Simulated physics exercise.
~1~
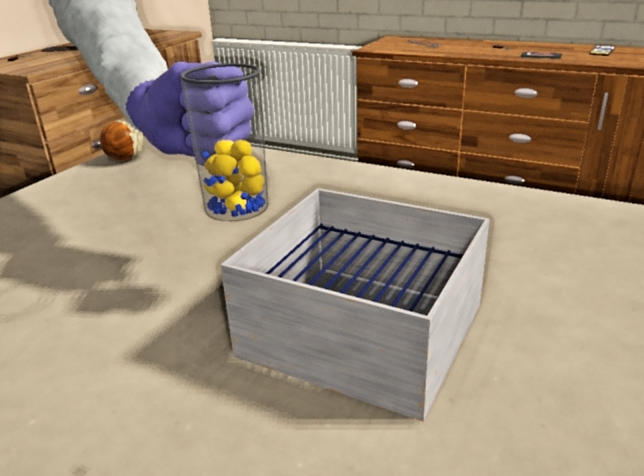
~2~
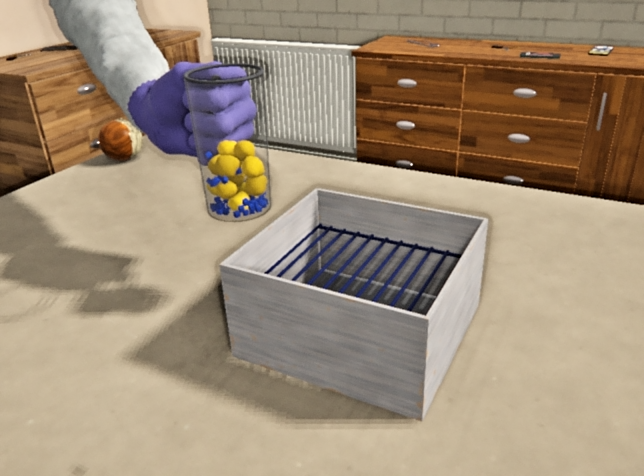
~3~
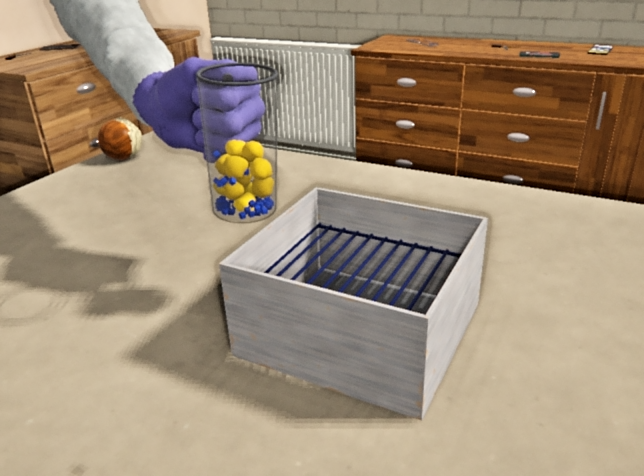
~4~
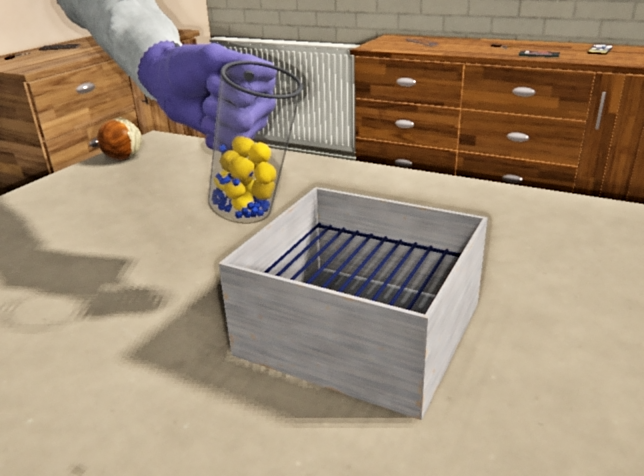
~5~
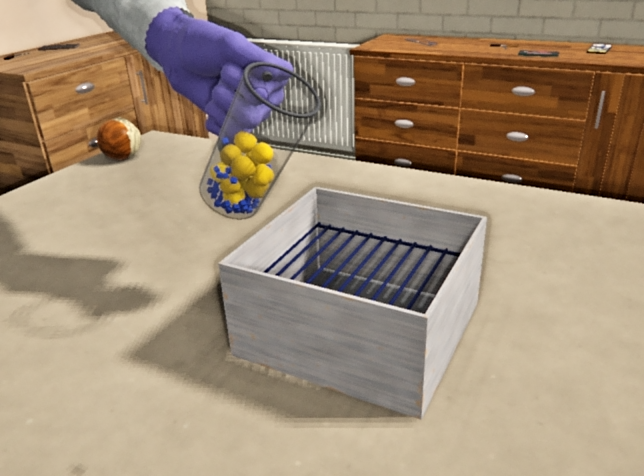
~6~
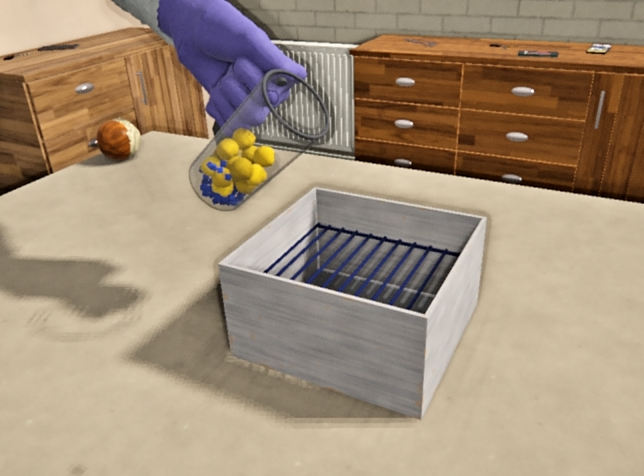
The clip shows a purple-gloved hand holding a clear cup of yellow and blue pieces beside an open box with a dark wire rack inside, moving it slightly right and then steadily tilting it rightward.
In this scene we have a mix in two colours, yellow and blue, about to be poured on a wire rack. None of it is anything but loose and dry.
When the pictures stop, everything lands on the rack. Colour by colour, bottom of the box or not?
Yellow ones: Not; blue ones: Bottom.
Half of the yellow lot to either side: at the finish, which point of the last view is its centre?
My estimate is about (353, 257) in pixels.
Then, 0.36 s later than the last frame, yellow ones, every one in the cup; blue ones, every one in the cup.
Then, 0.68 s later than the last frame, yellow ones, every one in the cup; blue ones, every one in the cup.
Then, 0.95 s later than the last frame, yellow ones, roughly a third in the cup, roughly two thirds on or over the wires; blue ones, almost all in the cup, about a tenth on or over the wires.
When it is over, yellow ones, every one on the wires, not one under the rack; blue ones, every one under the rack.
